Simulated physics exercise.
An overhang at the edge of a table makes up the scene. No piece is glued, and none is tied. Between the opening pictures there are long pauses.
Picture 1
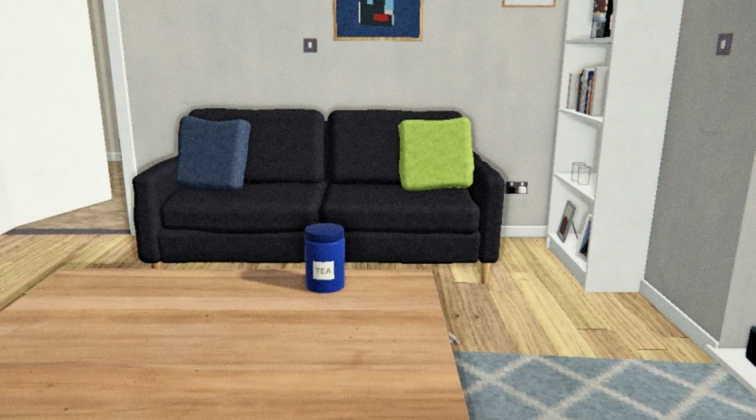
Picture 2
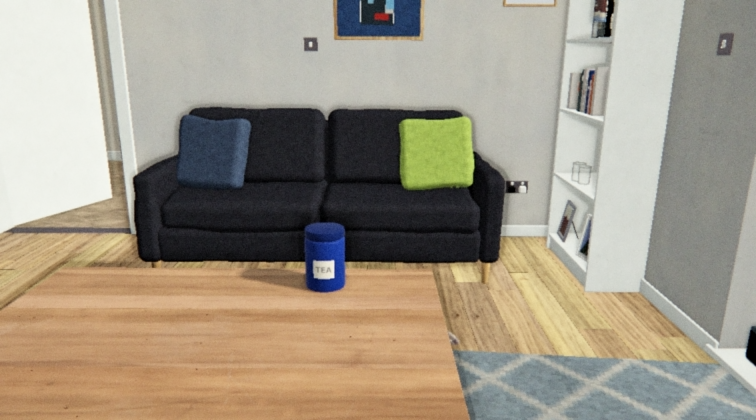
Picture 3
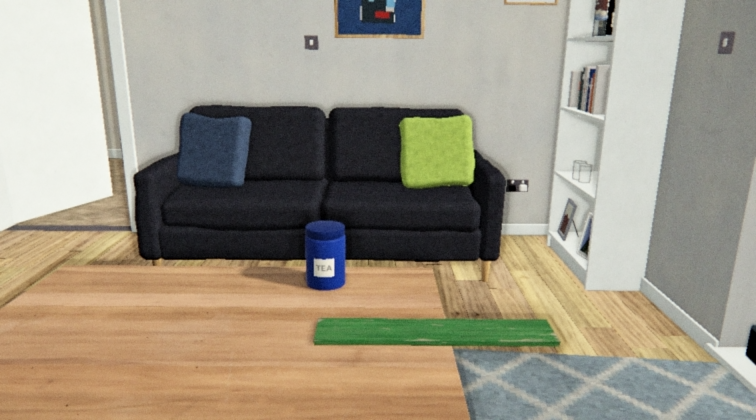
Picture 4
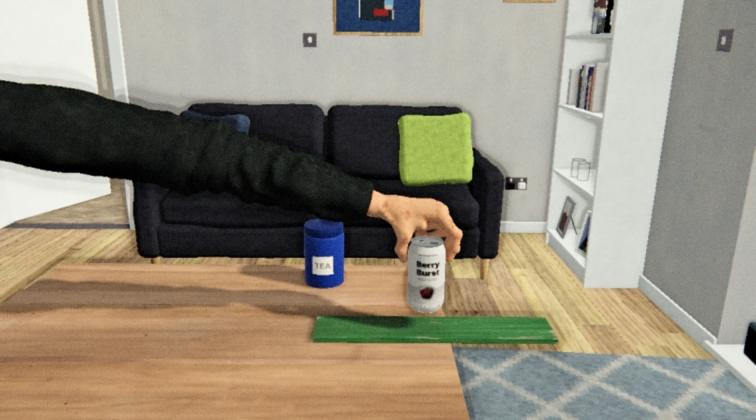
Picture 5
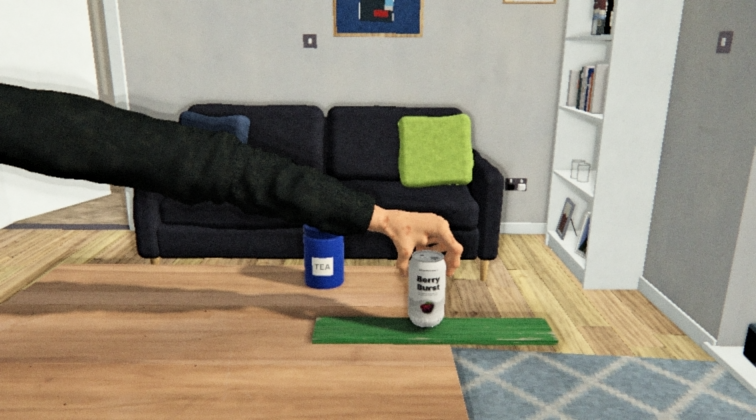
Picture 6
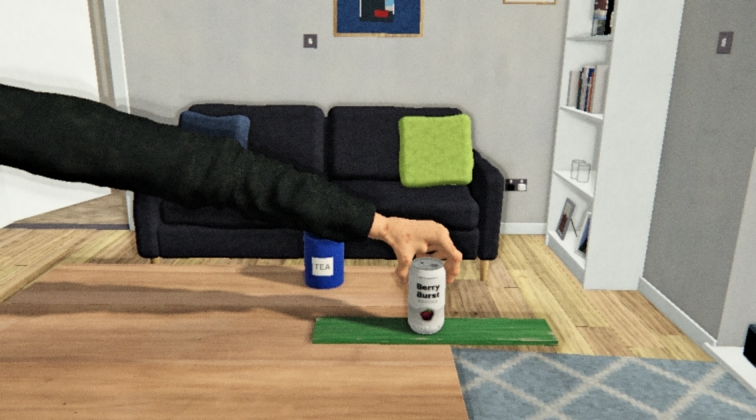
Living room table with a blue tea tin, a green plank appearing, then a hand lowering a white can onto the plank.
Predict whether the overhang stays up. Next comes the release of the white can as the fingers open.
Prediction: It stays up.
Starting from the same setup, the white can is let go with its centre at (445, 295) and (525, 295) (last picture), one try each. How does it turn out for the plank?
Try one: It stays where it is. Try two: It tumbles.
Then, 0.50 s later than the last frame, all is still.
Then, 1.30 s later than the last frame, white can resting near (426, 296).
When it is over, all 3 as before. End places, in pixels of the last picture, white can near (426, 296). The plank holds.
